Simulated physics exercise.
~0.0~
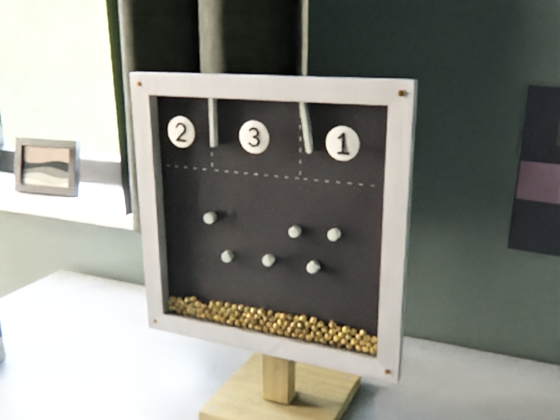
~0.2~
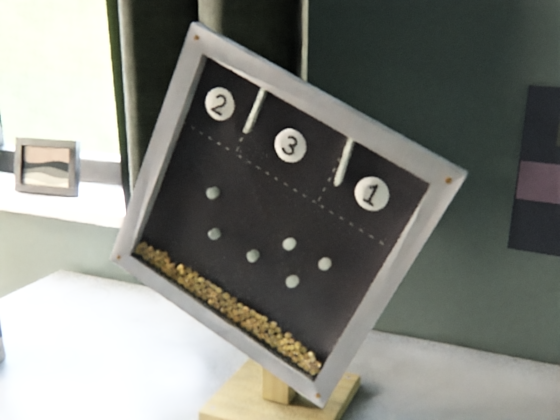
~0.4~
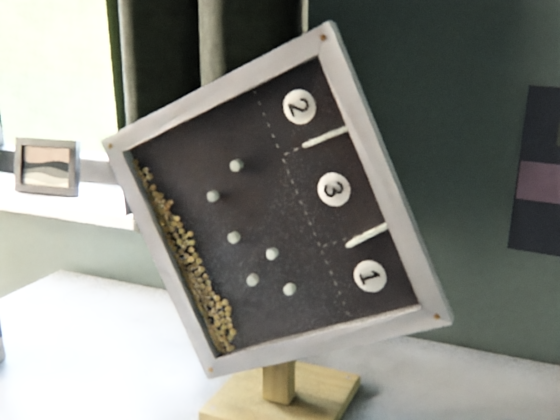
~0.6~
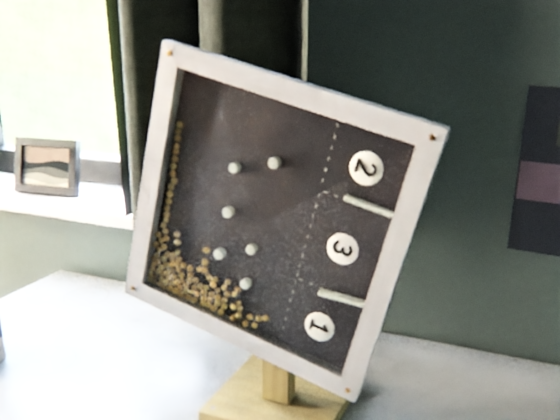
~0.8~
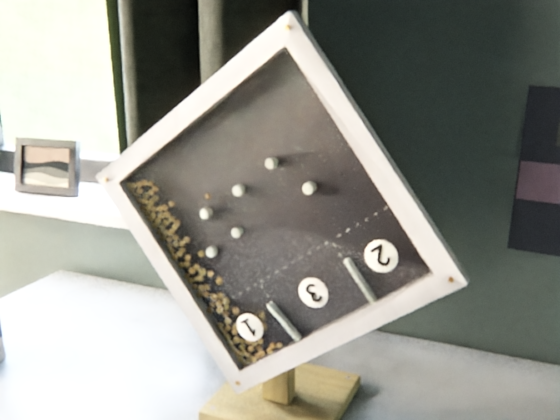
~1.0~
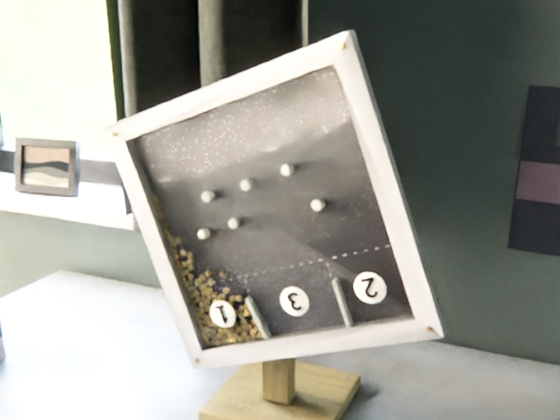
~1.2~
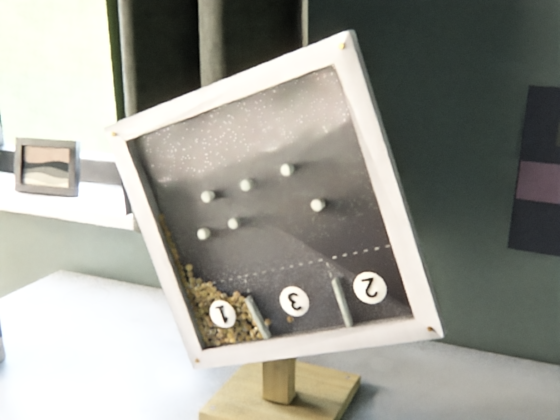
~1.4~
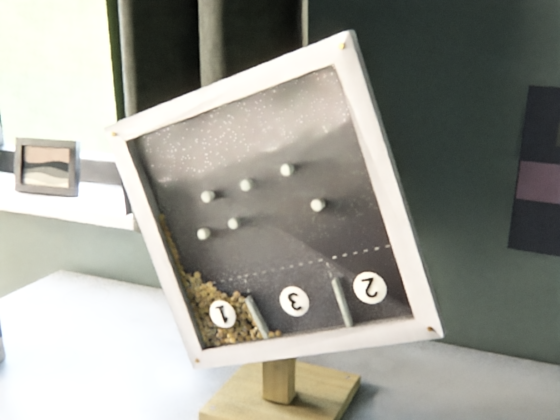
On a white tabletop beside a bright window and a green wall, seen from a fixed view in front, a white-framed square case with a dark back stands on a wooden base. Golden chickpeas line its bottom, below six pale pegs and three numbered pockets along the top. The case turns clockwise, and the chickpeas pile against its left side. As it tips further, they slide down the lower left edge toward the pocket marked one. The case stops nearly upside down, tilted, with most chickpeas settled in pocket one, some heaped above it, and pockets two and three empty.
